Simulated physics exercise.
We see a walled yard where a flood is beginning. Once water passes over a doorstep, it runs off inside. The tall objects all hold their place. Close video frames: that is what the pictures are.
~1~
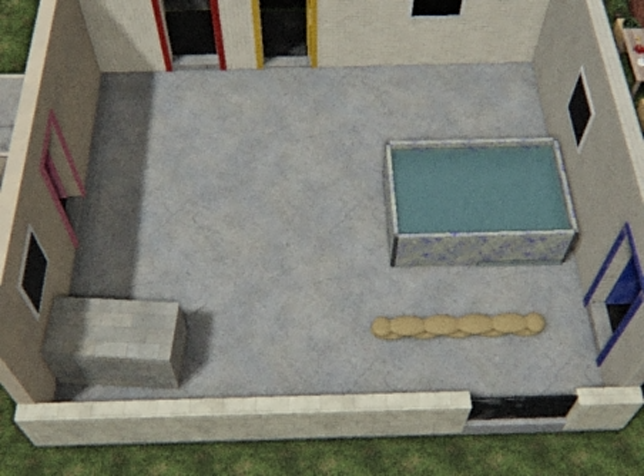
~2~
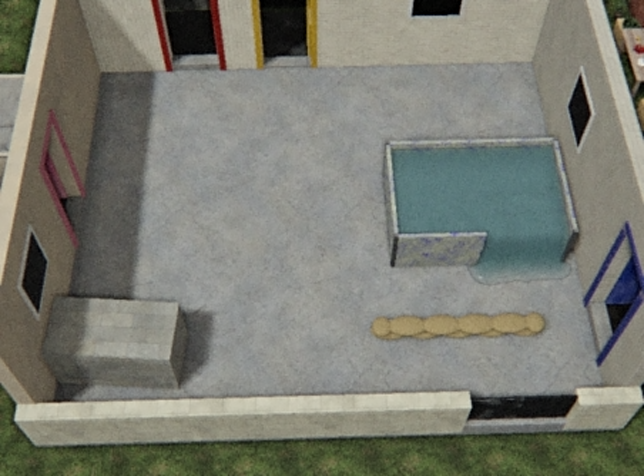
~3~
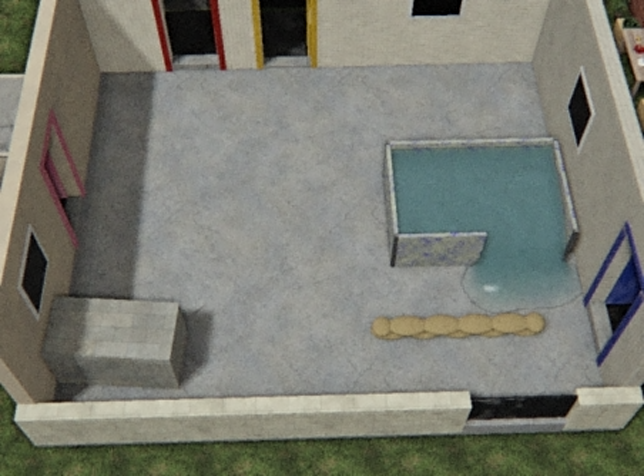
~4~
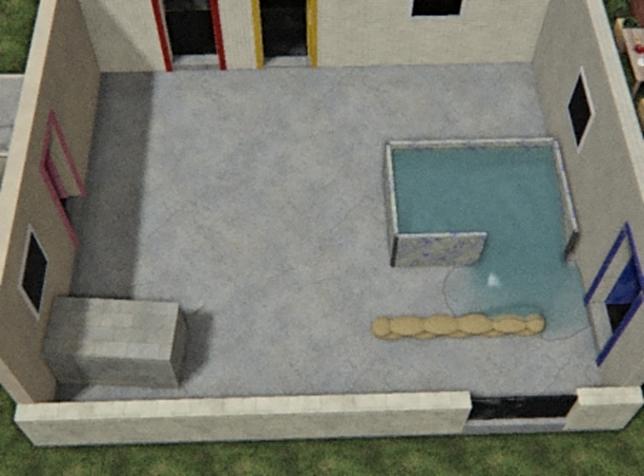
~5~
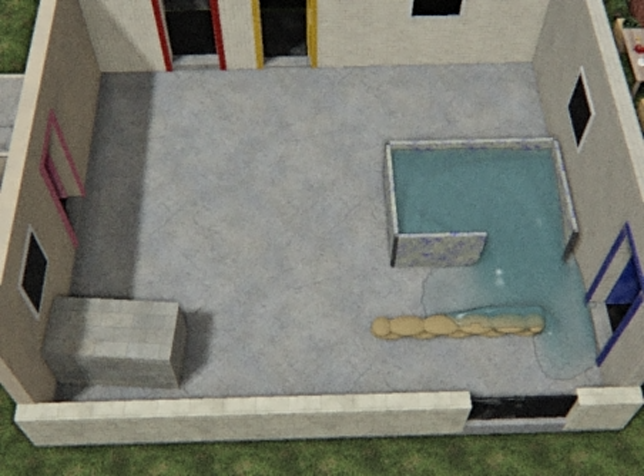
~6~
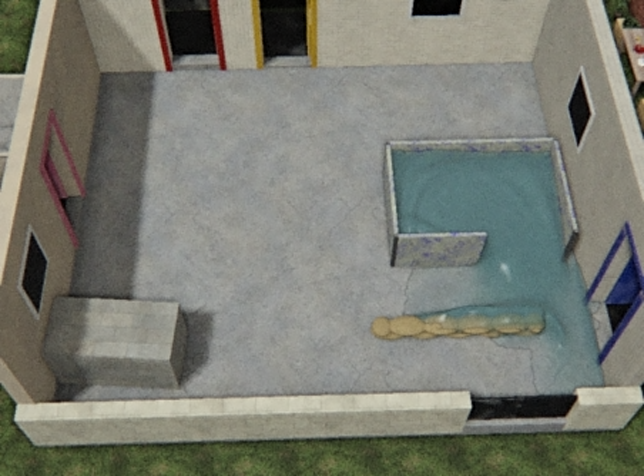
Walled yard with water pouring through a gap in a tank's front wall, spreading to tan sandbags and around their right end.
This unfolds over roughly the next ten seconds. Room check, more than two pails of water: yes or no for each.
Yellow door, no; red door, no; pink door, yes; blue door, yes.
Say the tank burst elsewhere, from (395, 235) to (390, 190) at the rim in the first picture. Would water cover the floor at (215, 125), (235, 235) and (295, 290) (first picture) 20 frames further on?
The first point is soaked, the second soaked, the third soaked.
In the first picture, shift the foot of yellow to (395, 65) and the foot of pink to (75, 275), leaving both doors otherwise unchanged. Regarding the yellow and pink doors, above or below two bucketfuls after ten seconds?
Result - yellow door: Remains below the limit; pink door: Crosses the limit.
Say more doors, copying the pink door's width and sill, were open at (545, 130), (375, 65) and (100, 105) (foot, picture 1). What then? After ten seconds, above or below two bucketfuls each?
Stays below the line; stays below the line; crosses the line.
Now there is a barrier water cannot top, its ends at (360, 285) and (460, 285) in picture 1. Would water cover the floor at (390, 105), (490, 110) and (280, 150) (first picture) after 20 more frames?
Results in order: Bone-dry / bone-dry / bone-dry.
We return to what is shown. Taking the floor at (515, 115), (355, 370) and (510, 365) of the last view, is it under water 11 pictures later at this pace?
In turn, the points end up high and dry, soaked and soaked.
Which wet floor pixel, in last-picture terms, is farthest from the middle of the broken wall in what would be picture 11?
About (286, 316).
A moment on, water covers 20 % of the floor; the yellow door not reached, the red door not reached, the pink door not reached, the blue door over two buckets in.
Next, water covers 30 % of the floor; the yellow door not reached, the red door not reached, the pink door not reached, the blue door far over two buckets in.
Then, water covers 50 % of the floor; the yellow door not reached, the red door not reached, the pink door not reached, the blue door far over two buckets in.
Later, water covers 65 % of the floor; the yellow door not reached, the red door not reached, the pink door over two buckets in, the blue door far over two buckets in.
In the end, water covers 85 % of the floor; the yellow door wet at the sill, nothing in, the red door wet at the sill, nothing in, the pink door far over two buckets in, the blue door far over two buckets in.
